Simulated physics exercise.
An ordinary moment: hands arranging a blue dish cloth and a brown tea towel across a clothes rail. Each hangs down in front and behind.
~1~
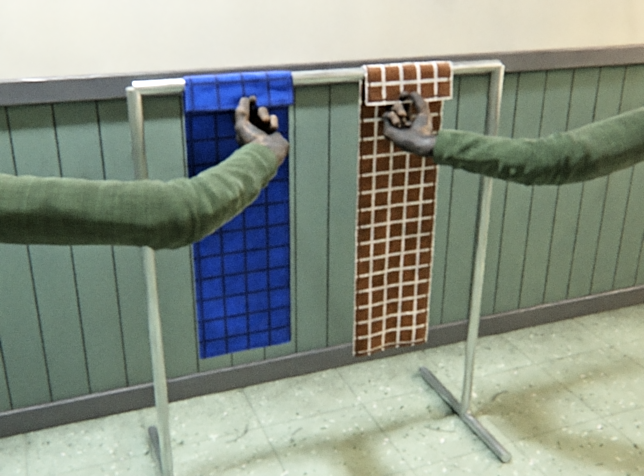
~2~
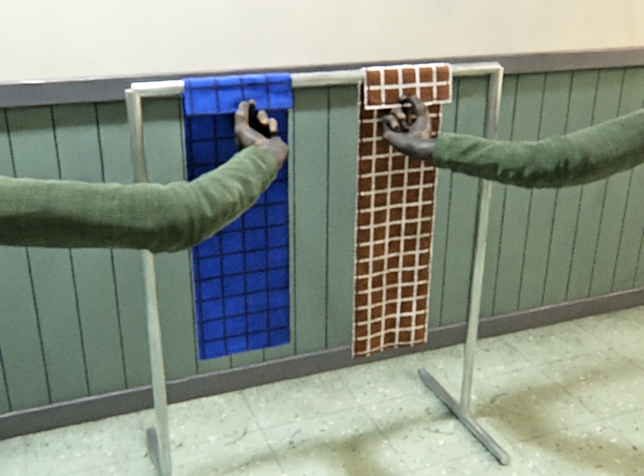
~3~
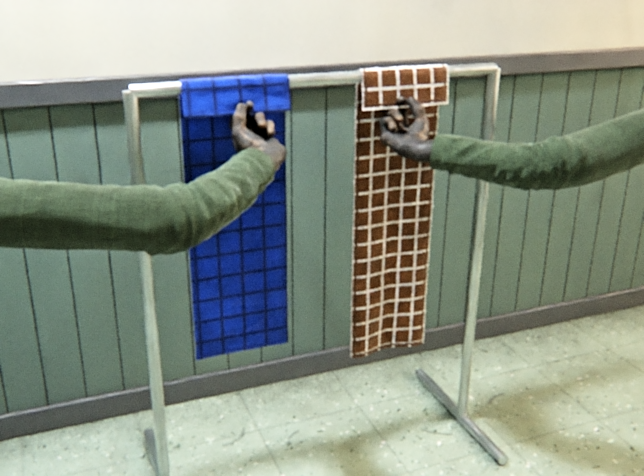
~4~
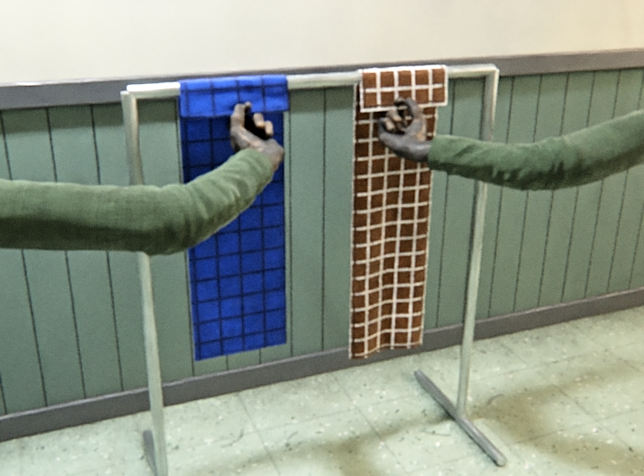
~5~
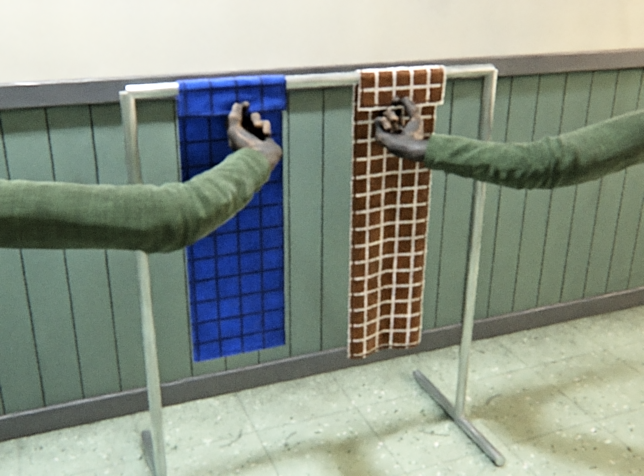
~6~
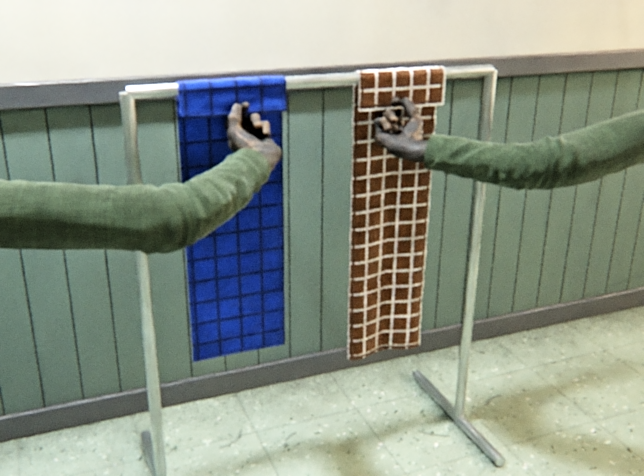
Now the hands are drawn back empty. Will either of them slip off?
Outcome: The blue dish cloth is pulled off by its long side and the brown tea towel slides off.
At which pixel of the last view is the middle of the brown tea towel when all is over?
Near (381, 438).
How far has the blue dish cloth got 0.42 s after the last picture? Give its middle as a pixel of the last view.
Around (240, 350).
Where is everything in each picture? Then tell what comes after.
In the first picture, dish cloth front hem (268, 101), back hem (269, 341); tea towel front hem (389, 98), back hem (373, 349).
In the second picture, dish cloth front hem (268, 104); tea towel front hem (388, 102).
In the third picture, dish cloth front hem (265, 106); tea towel front hem (385, 103).
In the fourth picture, dish cloth front hem (263, 107); tea towel front hem (383, 104).
In the fifth picture, dish cloth front hem (261, 106); tea towel front hem (381, 103).
In the sixth picture, dish cloth front hem (261, 107), back hem (263, 344), front far shorter than the back; tea towel front hem (380, 104), back hem (368, 352), front far shorter than the back.
Then, 0.42 s later than the last view, dish cloth clear of the rail and dropping near (240, 350); tea towel clear of the rail and dropping near (384, 361).
Then, 0.68 s later than the last view, dish cloth in a heap on the floor; tea towel in a heap on the floor near (381, 437).
Finally, dish cloth in a heap on the floor; tea towel in a heap on the floor near (381, 438). The blue dish cloth slides off and the brown tea towel slips to the floor.
